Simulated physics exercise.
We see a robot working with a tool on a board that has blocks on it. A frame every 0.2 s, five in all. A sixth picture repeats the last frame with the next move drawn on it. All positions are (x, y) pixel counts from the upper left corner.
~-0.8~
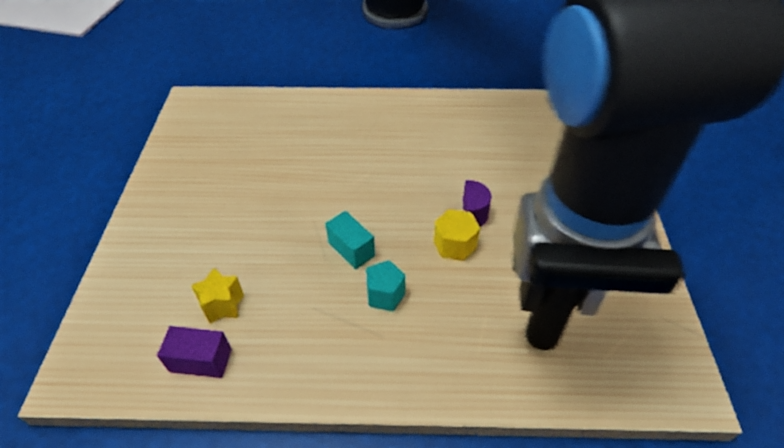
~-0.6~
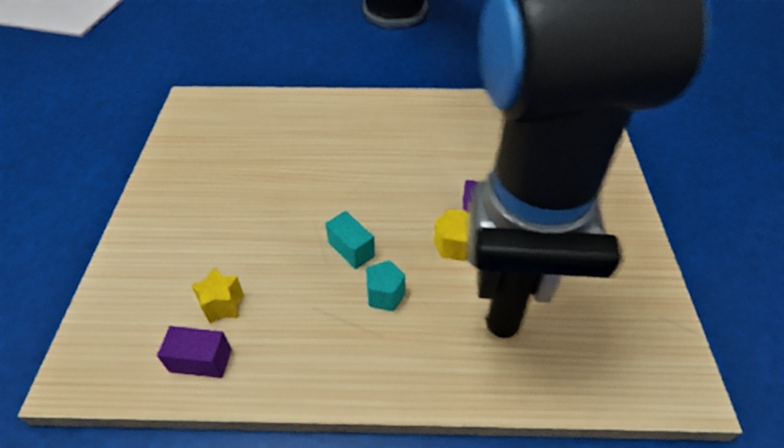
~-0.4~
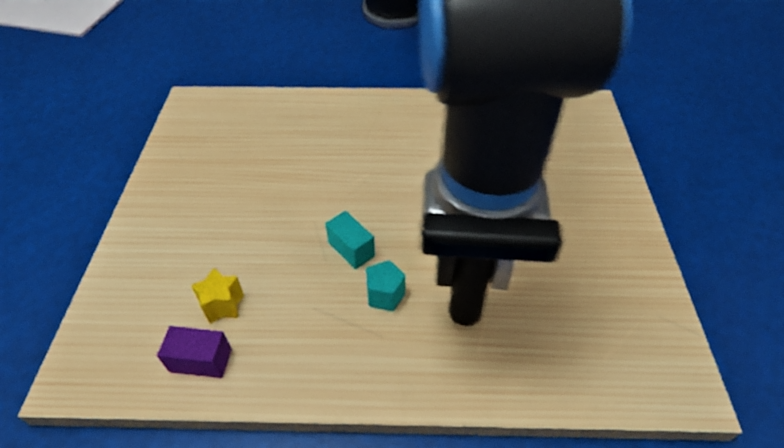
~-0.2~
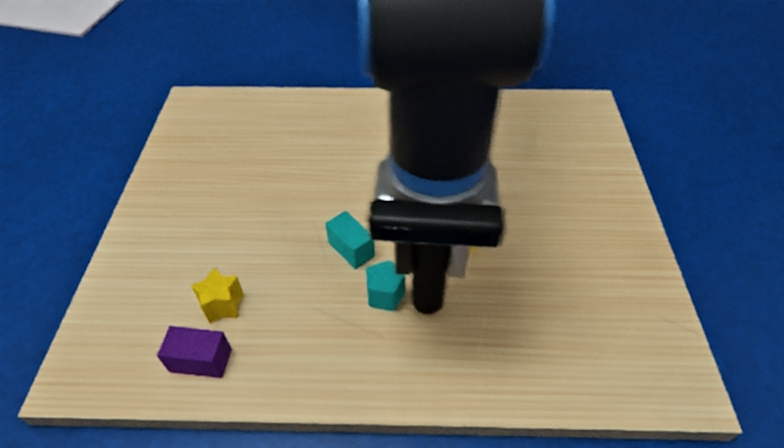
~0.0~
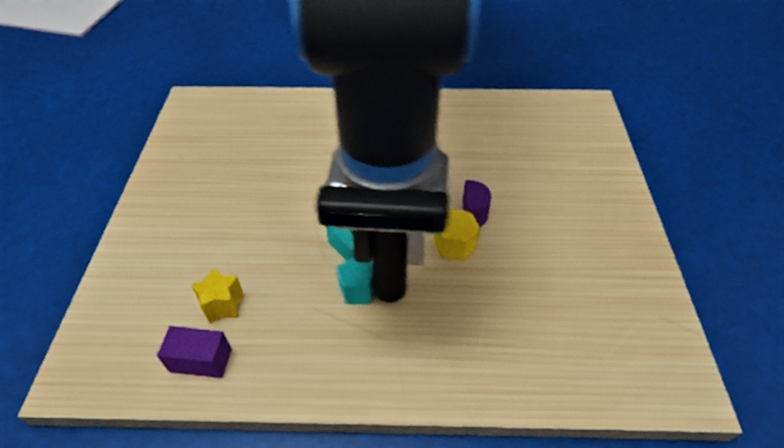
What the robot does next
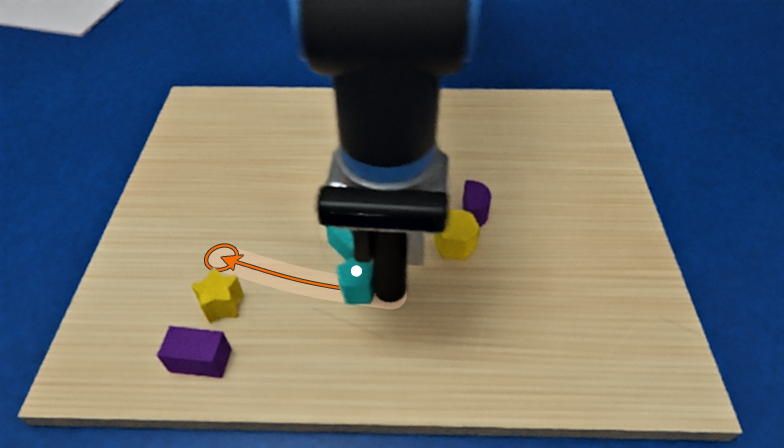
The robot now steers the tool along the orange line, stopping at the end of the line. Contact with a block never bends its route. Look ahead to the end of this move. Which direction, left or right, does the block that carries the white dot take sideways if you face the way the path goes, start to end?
The shift is leftward.
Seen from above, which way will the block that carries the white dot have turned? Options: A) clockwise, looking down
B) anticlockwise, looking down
It's B.
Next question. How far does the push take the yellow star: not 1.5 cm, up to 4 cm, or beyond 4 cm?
Of the three bands, it's under 1.5 cm.
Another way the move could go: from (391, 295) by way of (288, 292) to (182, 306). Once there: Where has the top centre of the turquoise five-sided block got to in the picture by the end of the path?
At roughly (224, 251).
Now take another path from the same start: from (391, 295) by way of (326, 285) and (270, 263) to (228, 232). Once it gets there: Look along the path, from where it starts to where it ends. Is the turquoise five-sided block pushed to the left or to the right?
So, looking from the first point of the path to the last, the turquoise five-sided block moves leftwards.
Drawn move, from (391, 295) through (302, 281) to (222, 257); the dot is on the turquoise five-sided block.
The first path, step by step. One third of the way, tool at (329, 280); turquoise five-sided block at (294, 263).
Two thirds of the way, tool at (272, 267); turquoise five-sided block at (234, 256), turned 25° anticlockwise.
At the end, tool at (219, 251); yellow star at (211, 287), turned 15° anticlockwise; turquoise rectangular block still; turquoise five-sided block at (183, 255), turned 65° anticlockwise.
